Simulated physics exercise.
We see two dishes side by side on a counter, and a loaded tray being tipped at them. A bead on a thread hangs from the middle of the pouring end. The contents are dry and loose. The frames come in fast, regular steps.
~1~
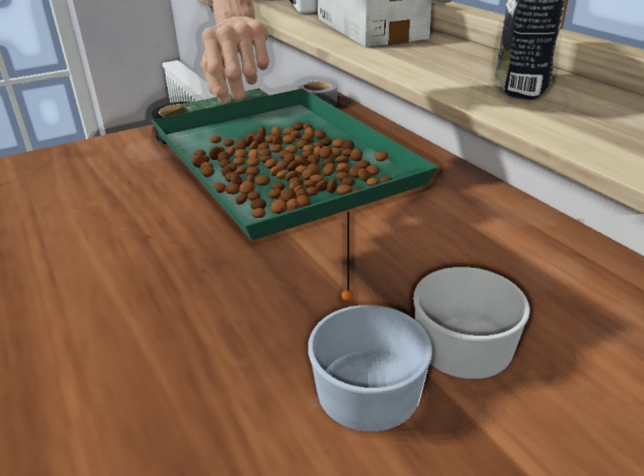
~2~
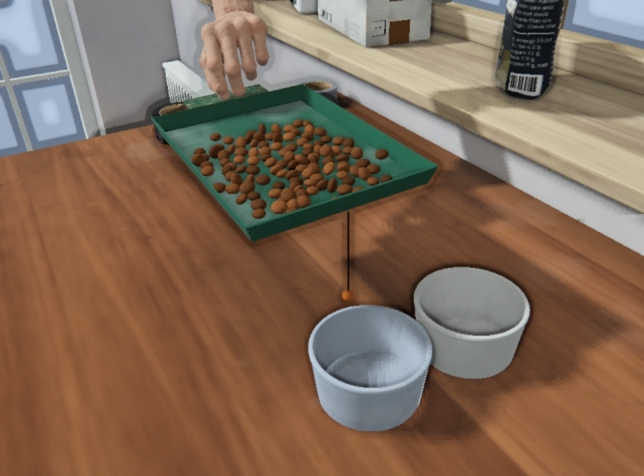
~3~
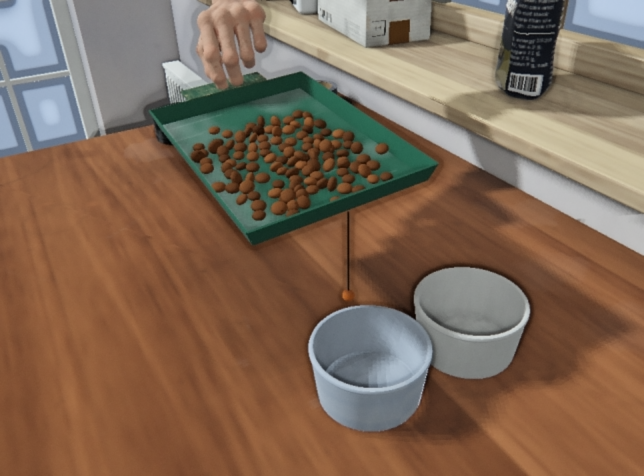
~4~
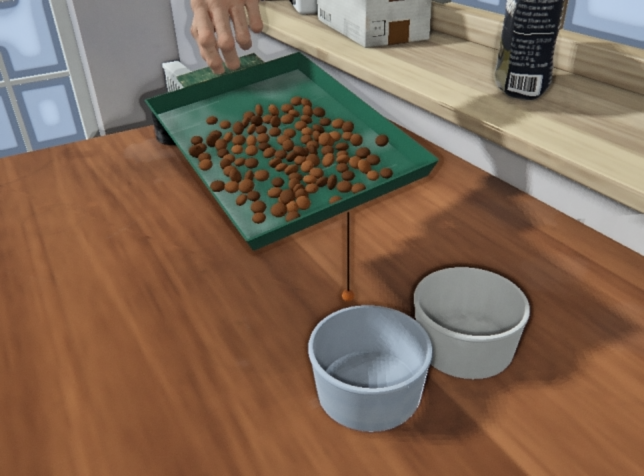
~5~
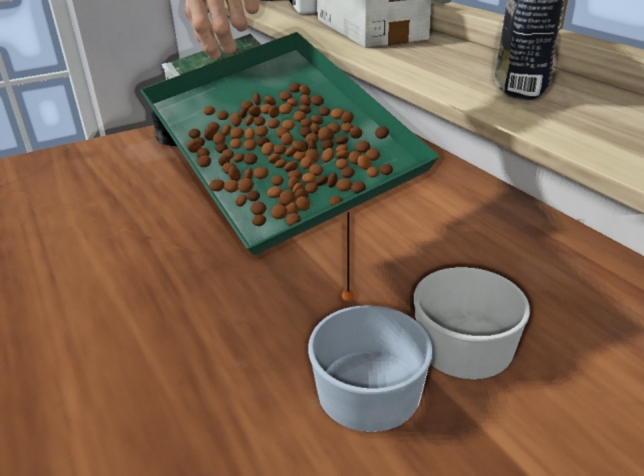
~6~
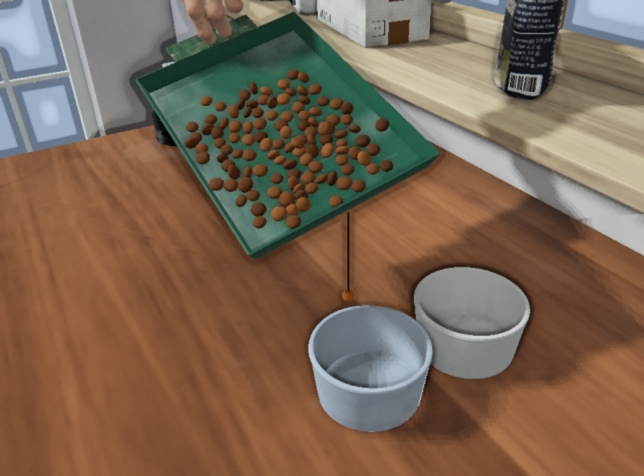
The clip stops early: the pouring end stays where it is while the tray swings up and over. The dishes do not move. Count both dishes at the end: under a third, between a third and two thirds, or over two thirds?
They take under a third between them.
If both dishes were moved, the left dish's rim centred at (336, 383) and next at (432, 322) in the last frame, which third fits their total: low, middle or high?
At the first place less than a third, at the second less than a third.
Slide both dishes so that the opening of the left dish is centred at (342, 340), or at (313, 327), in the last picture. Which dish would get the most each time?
The first try: The dish on the left. The second: Left.
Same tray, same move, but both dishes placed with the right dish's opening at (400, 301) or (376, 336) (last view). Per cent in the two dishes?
Roughly 90 per cent, and 30 per cent.
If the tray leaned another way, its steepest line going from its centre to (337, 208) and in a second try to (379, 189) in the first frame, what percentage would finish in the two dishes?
Roughly 70 per cent, and 70 per cent.
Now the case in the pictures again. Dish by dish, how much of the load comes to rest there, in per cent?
Left dish near 10 in a hundred; right dish near 0.
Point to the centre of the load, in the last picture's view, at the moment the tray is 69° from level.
Near (272, 218).
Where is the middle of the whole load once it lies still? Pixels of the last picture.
Roughly at (271, 393).
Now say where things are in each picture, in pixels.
In the first frame, corners of the pouring end at (250, 220) and (428, 166), level; middle of the load at (293, 166), bits of dog kibble; left dish at (404, 402); right dish at (506, 350); bead on its thread at (348, 295).
In the second frame, corners of the pouring end at (250, 222) and (429, 165), level; middle of the load at (293, 165).
In the third frame, corners of the pouring end at (251, 226) and (429, 162), tipped barely, lowest at the left corner; middle of the load at (293, 162).
In the fourth frame, corners of the pouring end at (251, 233) and (429, 158), tipped a little, lowest at the left corner; middle of the load at (292, 156).
In the fifth frame, corners of the pouring end at (251, 240) and (429, 155), tipped clearly, lowest at the left corner; middle of the load at (291, 152).
In the sixth frame, corners of the pouring end at (252, 246) and (430, 152), tipped clearly, lowest at the left corner; middle of the load at (290, 147); left dish at (404, 402); right dish at (507, 350).
Soon after the last picture, tray tipped steeply; nearly all on the tray; a stray few outside both; a small part in the air.
A little later, tray tipped past a quarter turn; a stray few on the tray; a small part in the left dish; most outside both; a stray few in the air.
Later still, tray tipped past a quarter turn; a small part in the left dish; nearly all outside both.
At rest, tray tipped past a quarter turn; a small part in the left dish; none in the right dish; nearly all outside both.
